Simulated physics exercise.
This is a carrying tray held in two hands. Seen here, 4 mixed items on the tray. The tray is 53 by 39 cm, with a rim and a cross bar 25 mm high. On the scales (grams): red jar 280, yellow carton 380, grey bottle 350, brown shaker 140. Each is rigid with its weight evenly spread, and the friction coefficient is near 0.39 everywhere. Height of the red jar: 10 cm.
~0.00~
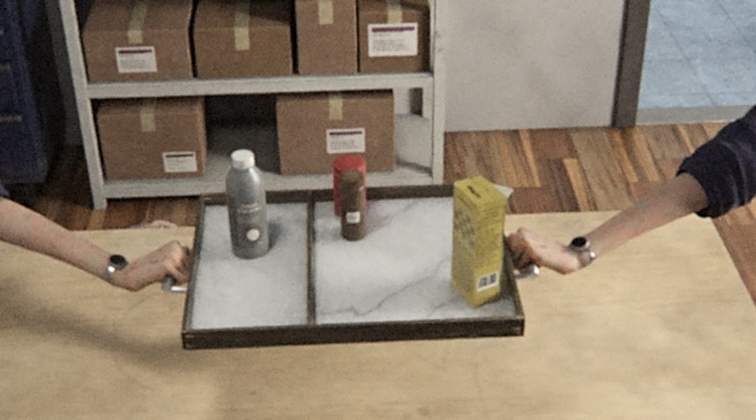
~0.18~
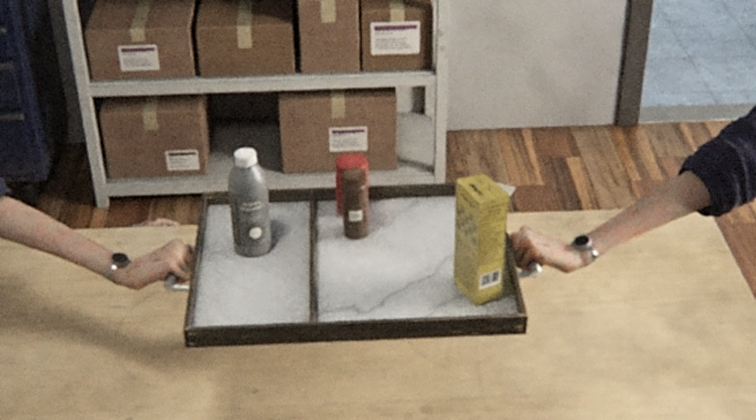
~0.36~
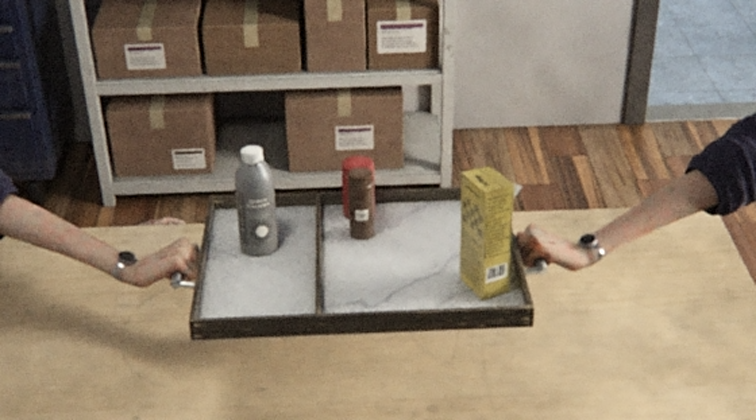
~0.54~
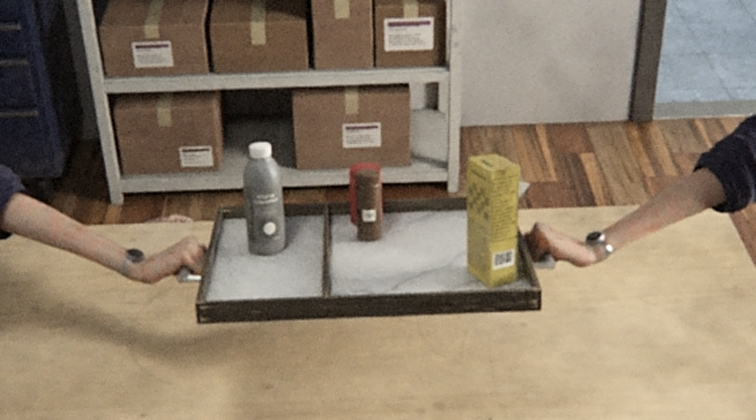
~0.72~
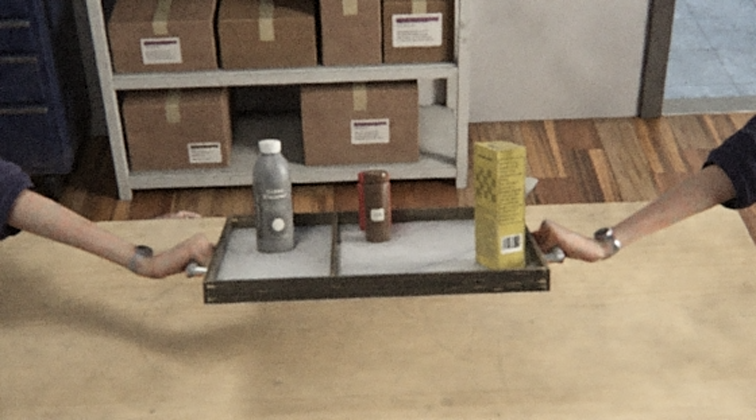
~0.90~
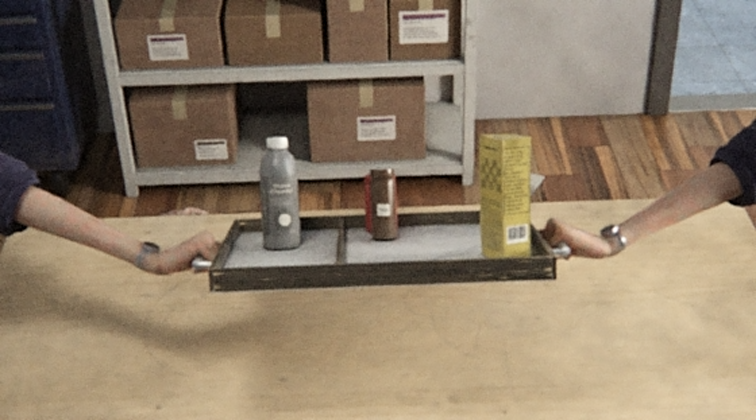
At the start, two hands hold a level tray by its end handles above a wooden table, carrying a grey bottle, a red jar, a brown shaker and a yellow carton. The hands then gradually tilt the tray, its far edge dipping down, while the items stay standing in their places.
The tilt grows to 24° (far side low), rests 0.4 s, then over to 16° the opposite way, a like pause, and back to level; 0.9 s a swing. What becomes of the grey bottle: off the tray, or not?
The grey bottle slides or falls off.
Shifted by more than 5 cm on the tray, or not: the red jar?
The red jar stays put.
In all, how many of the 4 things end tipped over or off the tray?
In all, 3.
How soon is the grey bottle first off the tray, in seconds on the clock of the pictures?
At about 1.3 s.
By 1.80 s, tray at 8°, far edge down; grey bottle now off the tray; yellow carton rocked 45° off its seat; brown shaker rocked 8° off its seat.
By 2.40 s, tray at 16°, near edge down; yellow carton now off the tray; brown shaker on its side.
When it is over (4.1 s), off the tray, yellow carton and grey bottle; lying over on the tray, brown shaker; the last one within 5 cm of the start. In the last view, grey bottle near (291, 219).
